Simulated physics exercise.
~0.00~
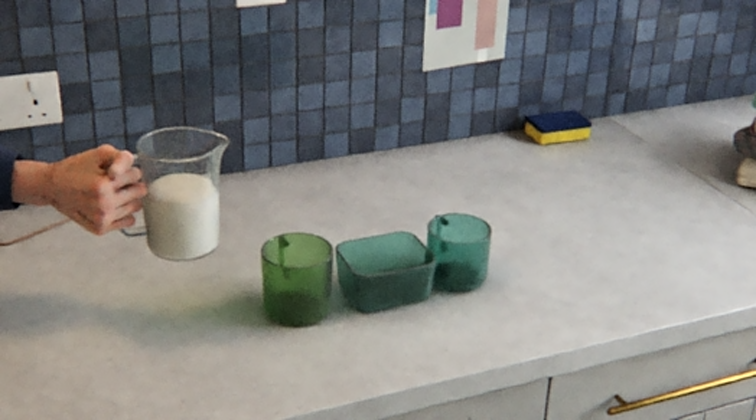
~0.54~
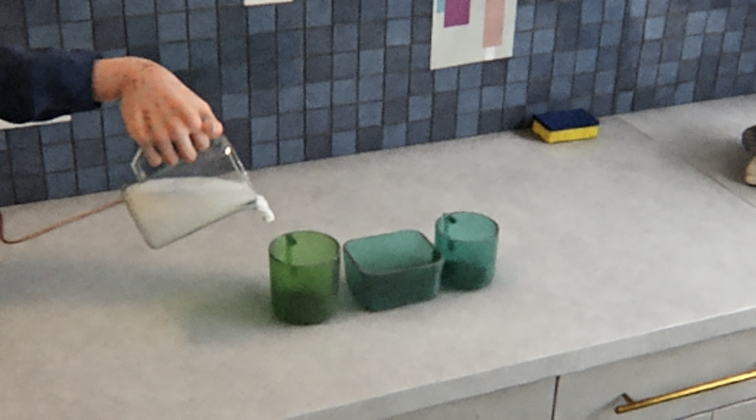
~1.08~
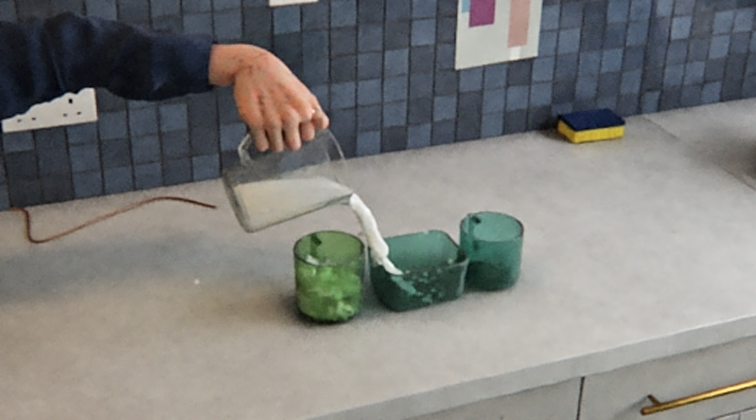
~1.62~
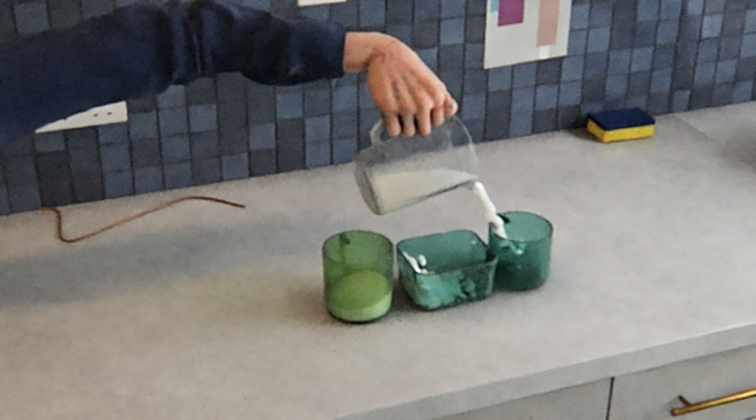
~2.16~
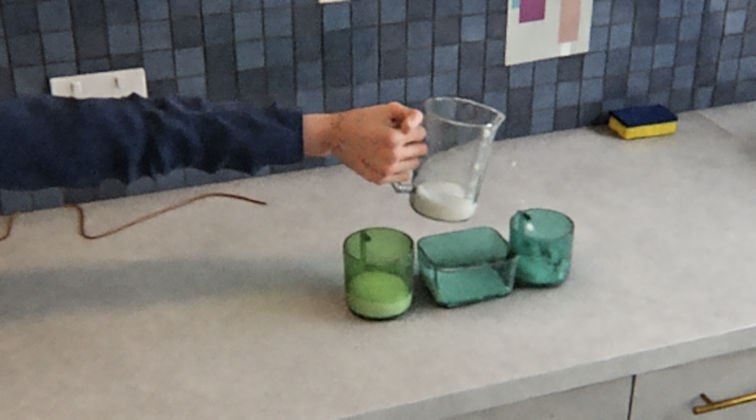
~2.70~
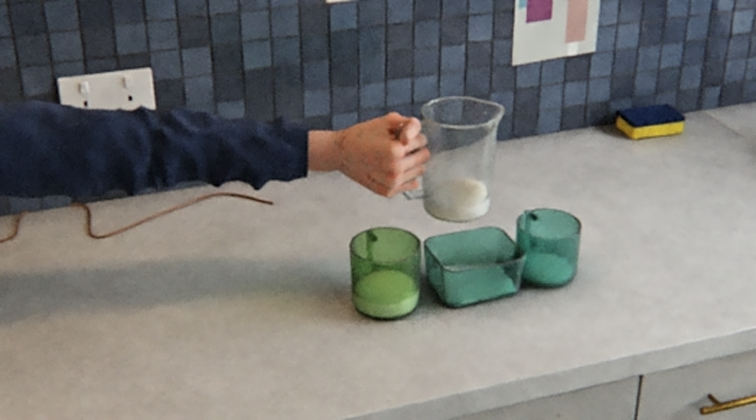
A hand holds a clear glass pitcher of milk upright above a pale counter, to the left of a green mug, a teal oblong tub and a teal mug, all empty. The hand tips the pitcher steeply, and milk starts to leave its spout. Still tilted, the pitcher moves right, pouring a white stream into the green mug, then the middle tub, then the right mug. The hand then swings it back upright above the containers. At the end, all three hold some milk, and a little remains in the pitcher, still held in the air.
